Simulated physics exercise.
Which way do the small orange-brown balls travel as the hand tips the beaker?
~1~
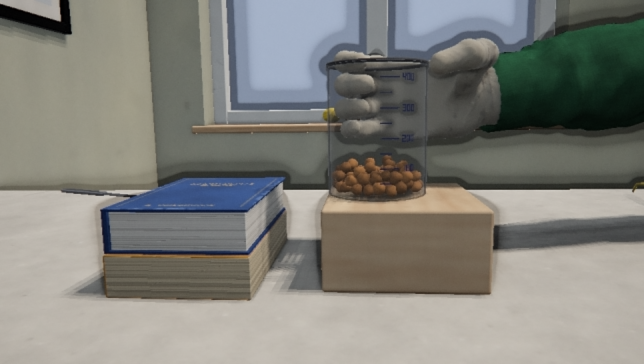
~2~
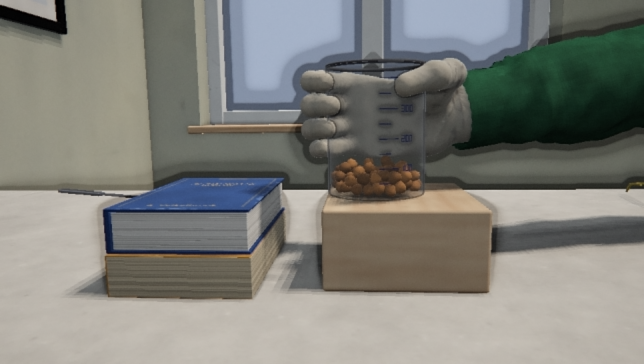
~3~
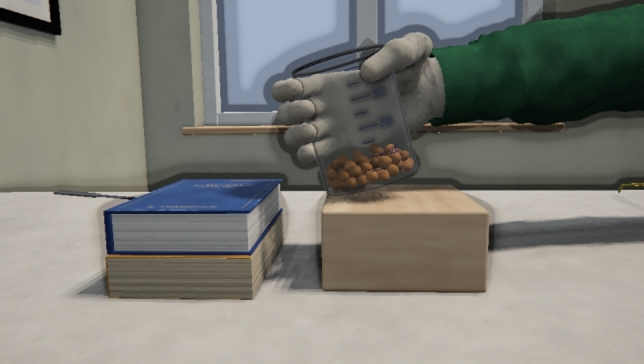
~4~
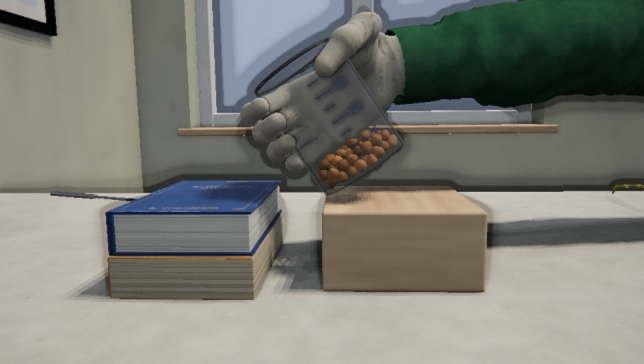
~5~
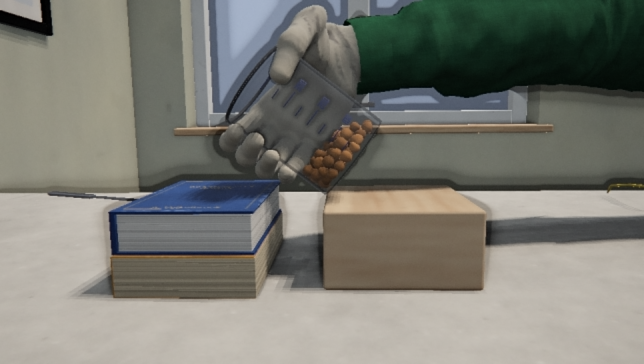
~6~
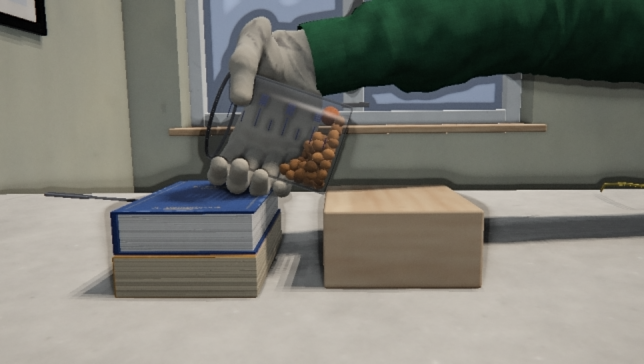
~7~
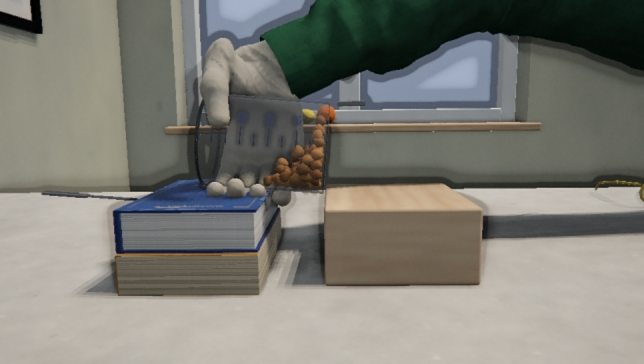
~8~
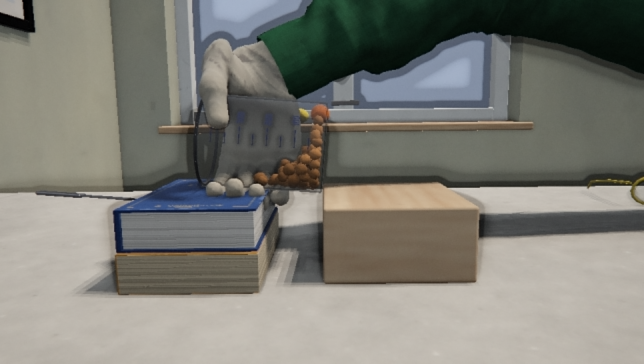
They move to the left, carried along inside the beaker towards the pile of books.
